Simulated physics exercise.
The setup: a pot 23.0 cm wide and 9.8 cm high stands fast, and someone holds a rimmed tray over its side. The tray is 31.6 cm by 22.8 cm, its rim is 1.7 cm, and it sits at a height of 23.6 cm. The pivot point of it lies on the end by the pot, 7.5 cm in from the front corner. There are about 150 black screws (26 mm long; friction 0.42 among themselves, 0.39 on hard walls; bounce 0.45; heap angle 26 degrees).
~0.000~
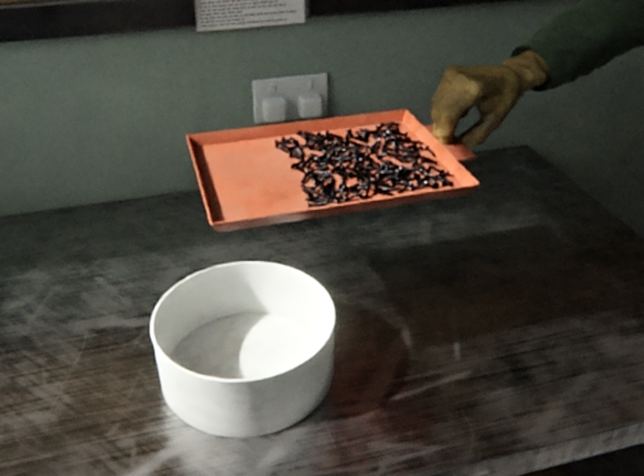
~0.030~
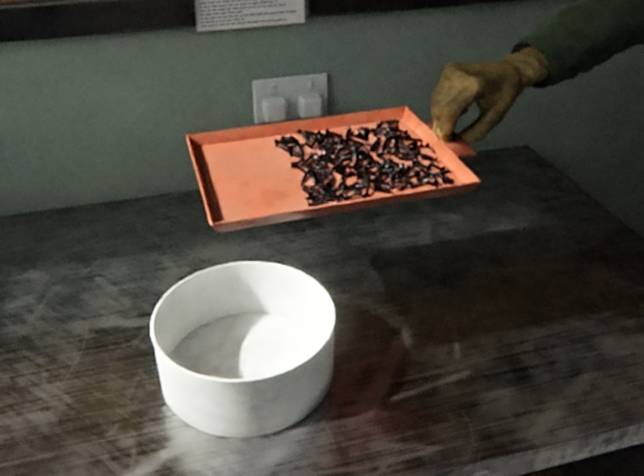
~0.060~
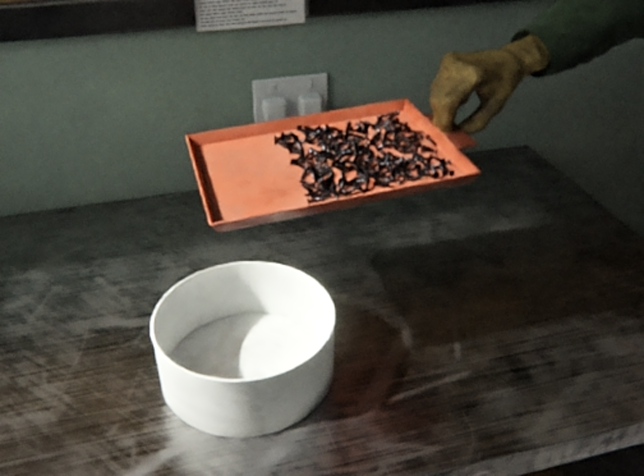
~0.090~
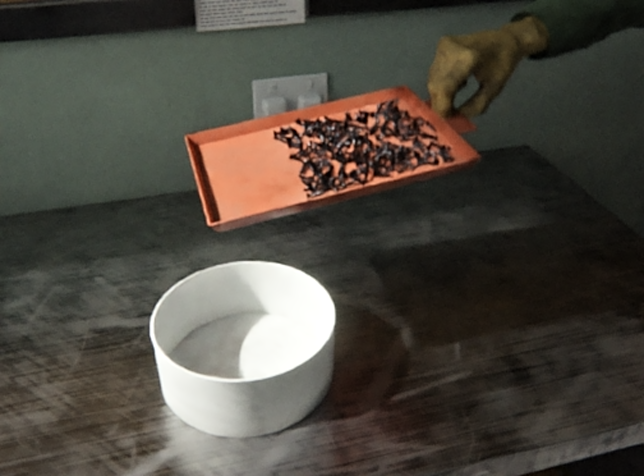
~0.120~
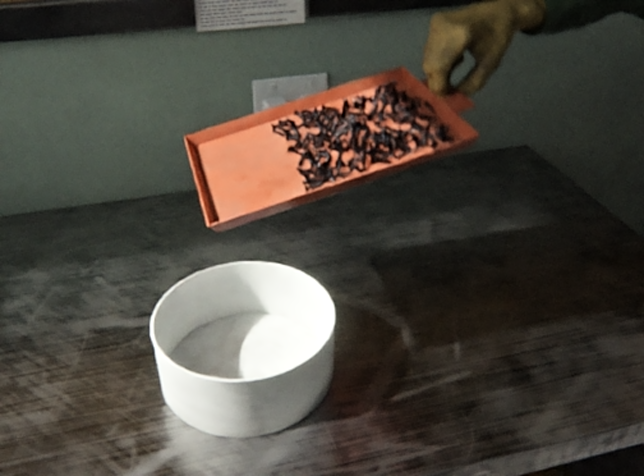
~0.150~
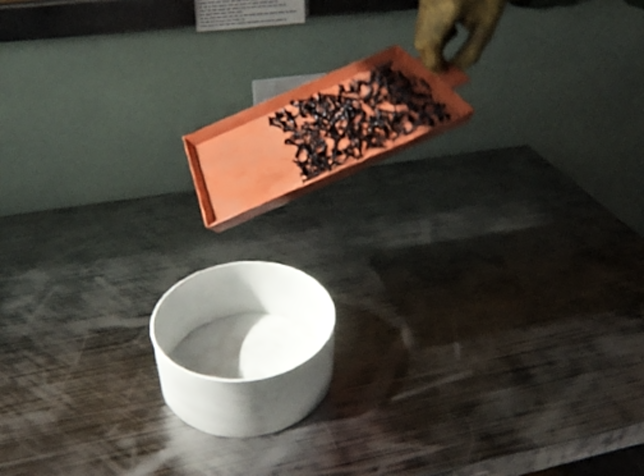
An orange rimmed tray, held at its right end by a hand in a dark green sleeve, starts level above a dark, worn wooden table seen from slightly above, against a grey-green wall. Small black pieces cover its right half, and a round white pot stands below its left end. The hand lifts the right end, slowly then faster, tilting the tray leftward while the pieces stay bunched and the camera stays still.
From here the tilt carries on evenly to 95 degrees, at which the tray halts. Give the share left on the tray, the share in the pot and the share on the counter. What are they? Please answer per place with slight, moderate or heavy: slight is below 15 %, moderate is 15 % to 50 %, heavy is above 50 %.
Per place: Tray slight, pot slight, counter heavy.
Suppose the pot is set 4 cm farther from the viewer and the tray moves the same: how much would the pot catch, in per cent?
About 10 %.
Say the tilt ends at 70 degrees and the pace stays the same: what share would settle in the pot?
In that case, near 5 percent.
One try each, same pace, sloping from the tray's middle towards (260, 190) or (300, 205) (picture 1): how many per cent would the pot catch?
The share comes to about 35 in a hundred, then about 65 in a hundred.
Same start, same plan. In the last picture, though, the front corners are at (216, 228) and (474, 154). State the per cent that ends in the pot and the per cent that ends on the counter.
Pot 95, counter 5.
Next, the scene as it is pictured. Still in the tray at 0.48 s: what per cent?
Estimate: Near 95 in a hundred.
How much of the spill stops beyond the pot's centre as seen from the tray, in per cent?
Some 100 per cent.
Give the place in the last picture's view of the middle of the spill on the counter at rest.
Roughly at pixel (68, 353) in the last view.
Then, at 0.35 s, tilt 59 degrees; the tray holds 100 %, the pot 0 %.
Then, at 0.48 s, tilt 85 degrees; the tray holds 95 %, the pot 0 %.
After 0.74 s, tilt 95 degrees; the tray holds 0 %, the pot 5 %.
By 2.1 s all is still; tray 0 %, pot 5 %, counter 95 %.
